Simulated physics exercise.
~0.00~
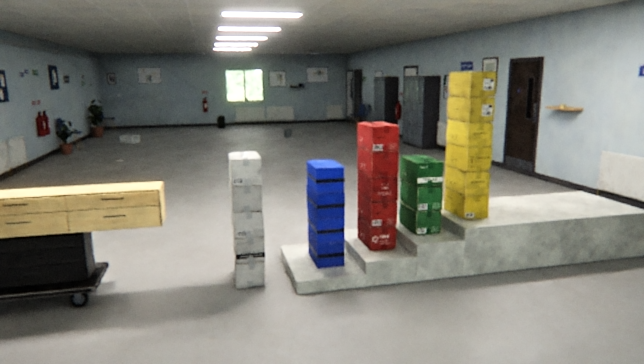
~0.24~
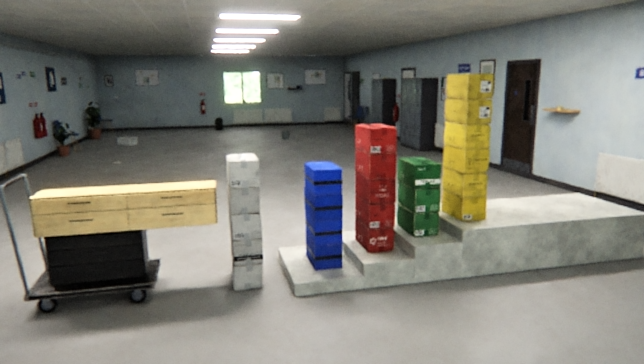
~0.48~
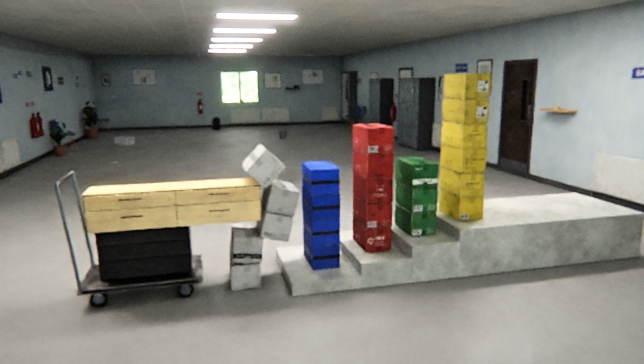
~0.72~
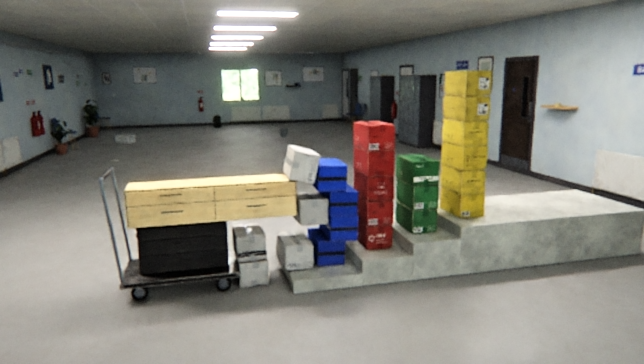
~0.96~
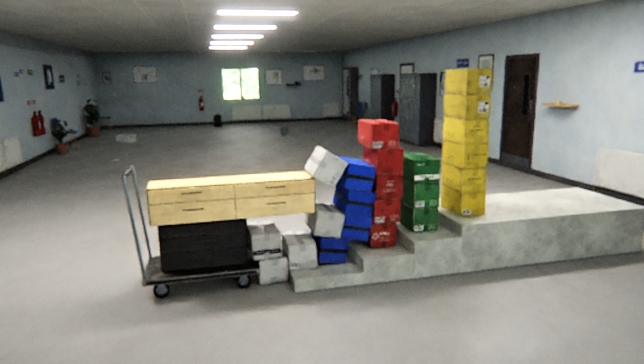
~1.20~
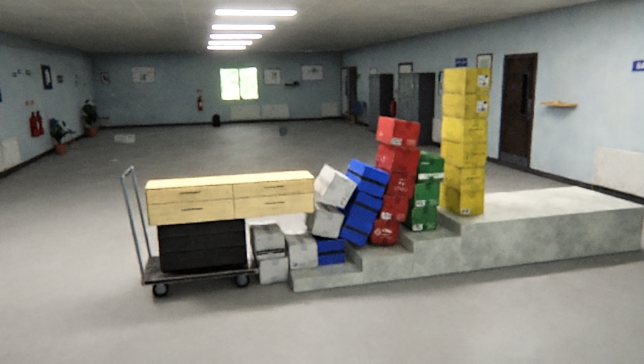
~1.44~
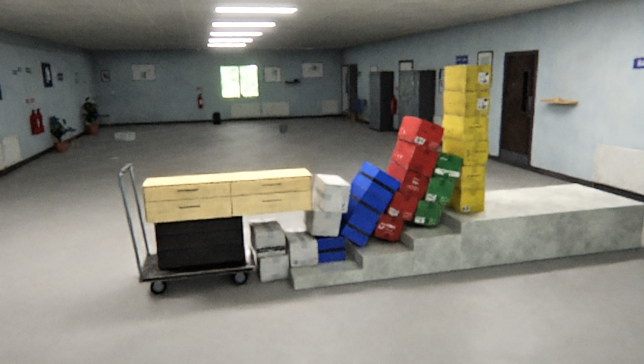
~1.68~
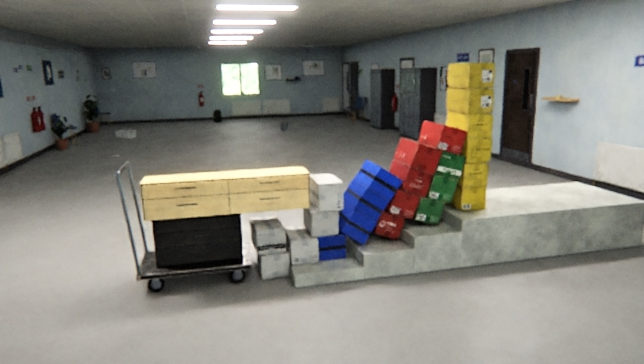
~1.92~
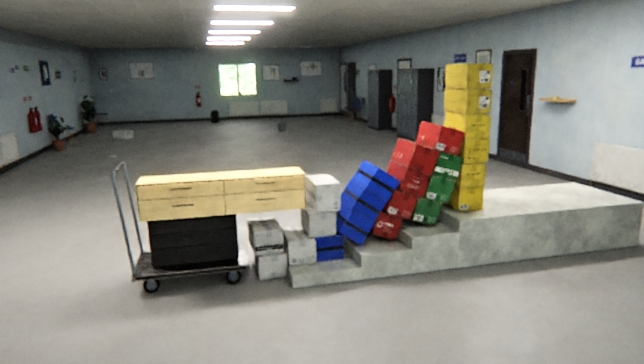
In the video, a trolley carrying a jutting wooden case rolls right into a stack of pale cartons, which breaks apart against the blue stack. The blue, red and green stacks lean rightward in turn on the rising steps, coming to rest tilted against the upright yellow stack.
